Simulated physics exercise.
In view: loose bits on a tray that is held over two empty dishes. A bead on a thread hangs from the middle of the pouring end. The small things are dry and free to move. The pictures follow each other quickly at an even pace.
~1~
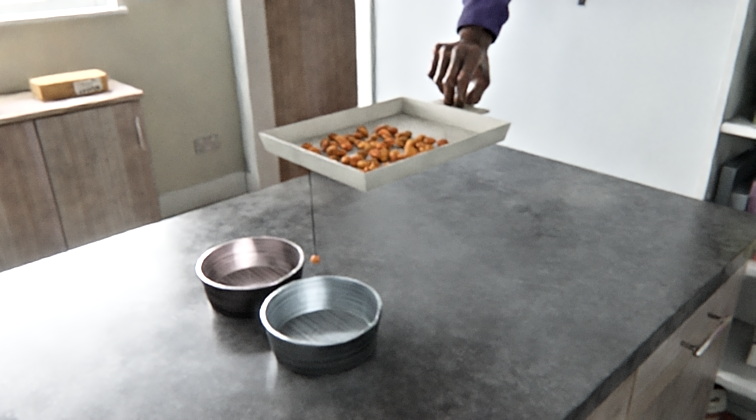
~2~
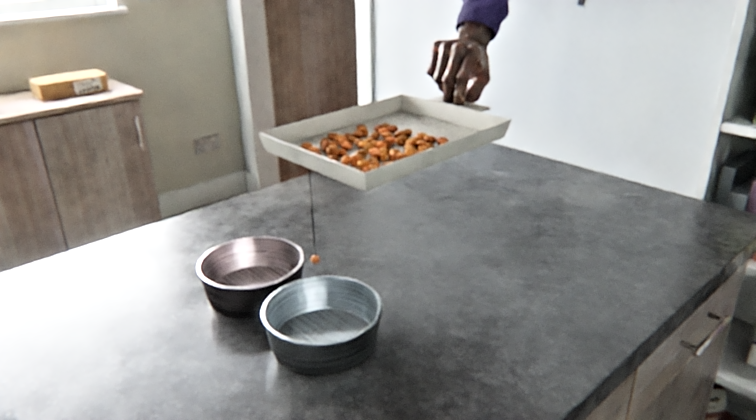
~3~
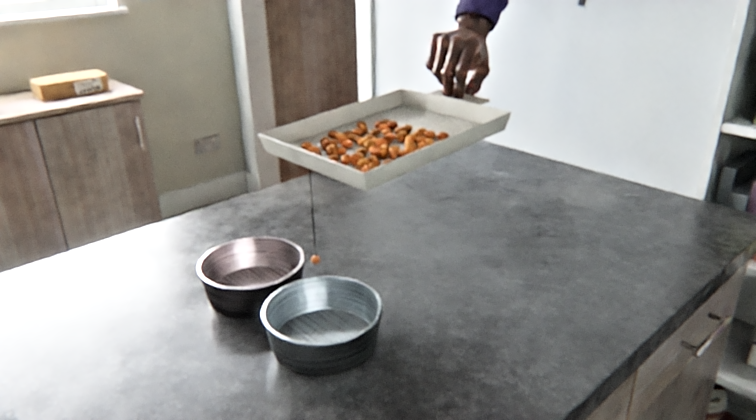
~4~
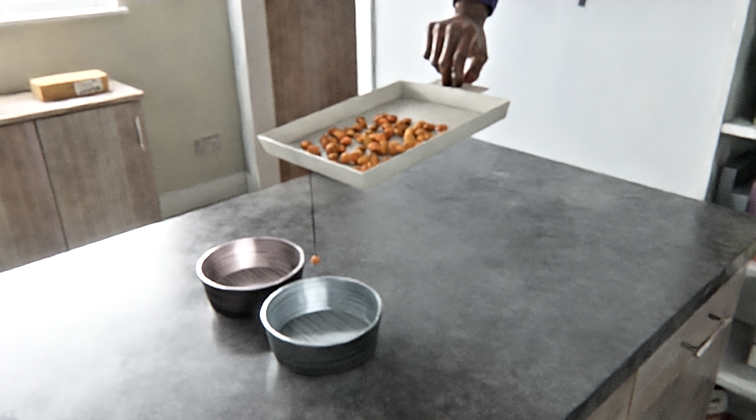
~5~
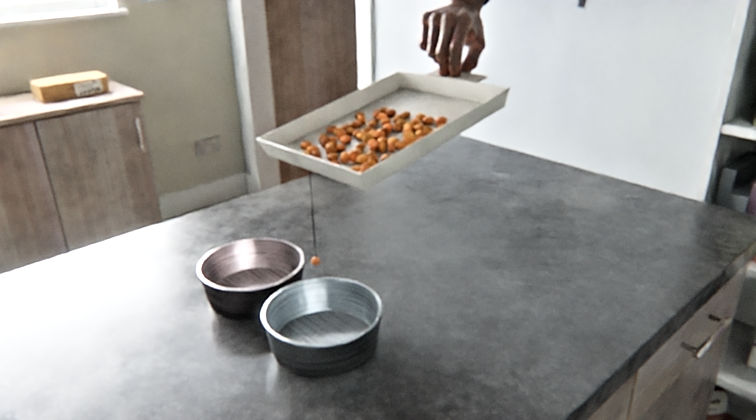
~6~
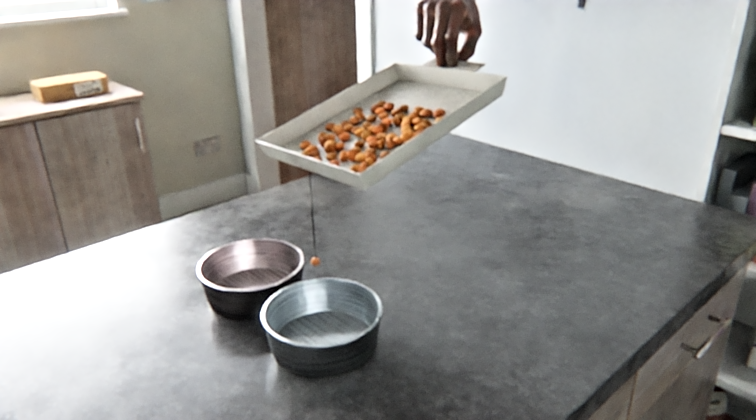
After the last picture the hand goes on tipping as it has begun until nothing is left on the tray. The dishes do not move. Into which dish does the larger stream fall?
The left one ends fuller.
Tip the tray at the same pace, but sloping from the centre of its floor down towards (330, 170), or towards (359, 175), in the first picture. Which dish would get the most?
The first try: Right. The second: The dish on the right.
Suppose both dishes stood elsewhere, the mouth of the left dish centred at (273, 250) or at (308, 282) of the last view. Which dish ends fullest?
The first try: The left one. The second: The left-hand dish.
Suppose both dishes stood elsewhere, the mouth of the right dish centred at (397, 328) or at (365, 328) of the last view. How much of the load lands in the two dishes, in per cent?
First some 30, then 60 per cent.
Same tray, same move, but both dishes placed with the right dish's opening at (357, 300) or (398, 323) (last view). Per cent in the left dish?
The first gives 50 %, the second 20 %.
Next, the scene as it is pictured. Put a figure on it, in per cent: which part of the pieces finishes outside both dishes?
Close to 10 per cent.
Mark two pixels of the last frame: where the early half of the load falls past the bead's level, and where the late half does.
Around (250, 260) and then (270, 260).
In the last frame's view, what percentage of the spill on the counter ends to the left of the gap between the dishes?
About 90 per cent.
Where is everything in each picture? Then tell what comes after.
Corners of the pouring end (265, 133) and (365, 171), level; middle of the load (382, 147), bits of cat kibble; left dish (208, 292); right dish (275, 346); bead on its thread (316, 259), in the first frame.
Corners of the pouring end (265, 133) and (365, 170), level; middle of the load (381, 146), in the second frame.
Corners of the pouring end (265, 134) and (364, 170), tipped barely, lowest at the left corner; middle of the load (381, 143), in the third frame.
Corners of the pouring end (264, 135) and (363, 170), tipped a little, lowest at the left corner; middle of the load (381, 139), in the fourth frame.
Corners of the pouring end (263, 138) and (362, 171), tipped a little, lowest at the left corner; middle of the load (380, 135), in the fifth frame.
Corners of the pouring end (262, 139) and (360, 171), tipped a little, lowest at the left corner; middle of the load (378, 131); left dish (207, 294); right dish (275, 348), in the sixth frame.
Just after the last frame, tray tipped steeply; every one on the tray.
A moment on, tray tipped right over; roughly two thirds on the tray; just a few in the right dish; just a few in the left dish; roughly a third in the air.
Further on, tray tipped past a quarter turn; roughly a quarter in the right dish; roughly two thirds in the left dish; about a tenth outside both.
When it is over, tray tipped past a quarter turn; roughly a quarter in the right dish; roughly two thirds in the left dish; about a tenth outside both.
